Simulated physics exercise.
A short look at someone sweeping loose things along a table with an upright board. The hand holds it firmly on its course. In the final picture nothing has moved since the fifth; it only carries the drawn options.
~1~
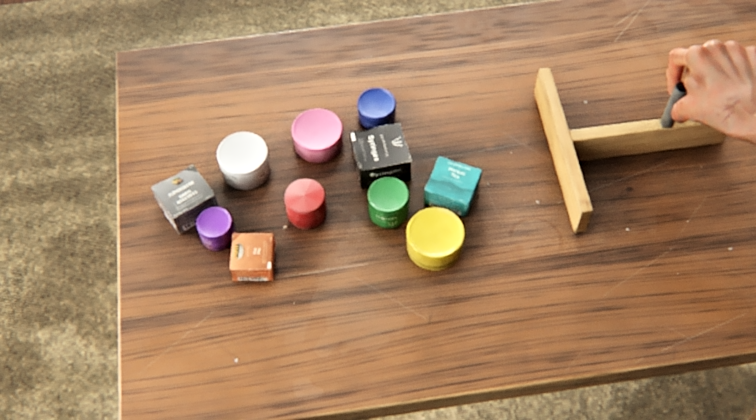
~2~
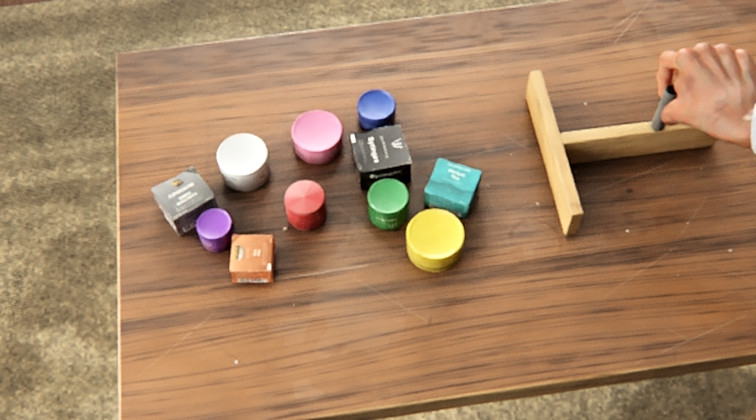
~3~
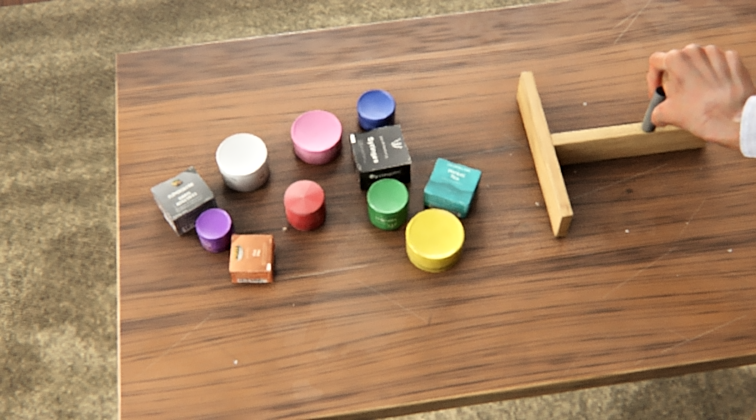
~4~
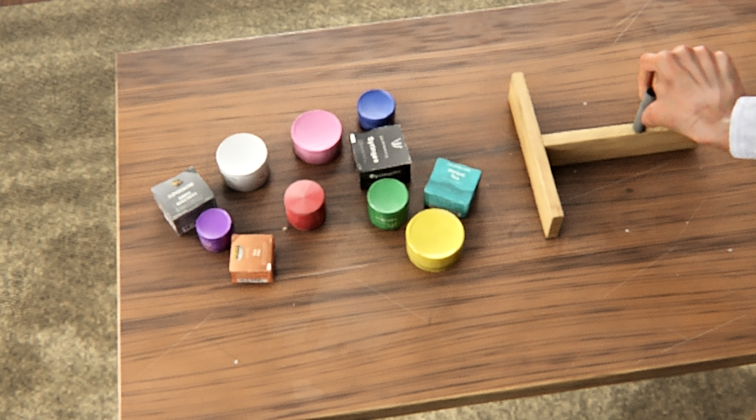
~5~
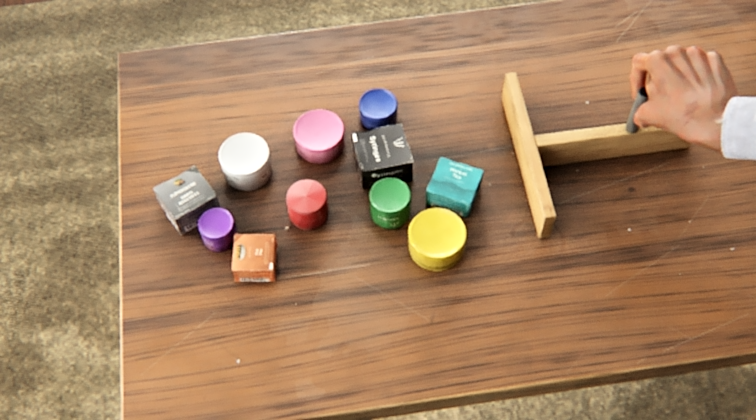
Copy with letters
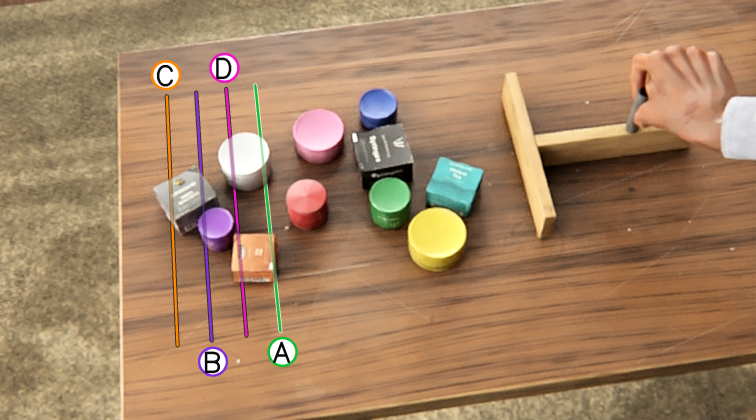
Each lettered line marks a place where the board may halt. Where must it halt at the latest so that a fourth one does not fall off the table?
B.
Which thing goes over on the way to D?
It is the grey box.
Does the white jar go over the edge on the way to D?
By then, no.
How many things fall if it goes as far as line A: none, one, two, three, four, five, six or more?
In all, none.
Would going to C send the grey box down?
Yes.
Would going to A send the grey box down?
No.
On the copy, A at (267, 199); B at (203, 207); C at (172, 211); D at (236, 203).
On B. First, board (413, 157); yellow tub (392, 247); pink tub (316, 134).
Then, board (294, 172); grey box (176, 201); purple jar (191, 233).
Finally, board (202, 184); grey box over the edge; purple jar over the edge; two fallen.
By contrast, A is within the limit but short; C drops six; D is within the limit but short.
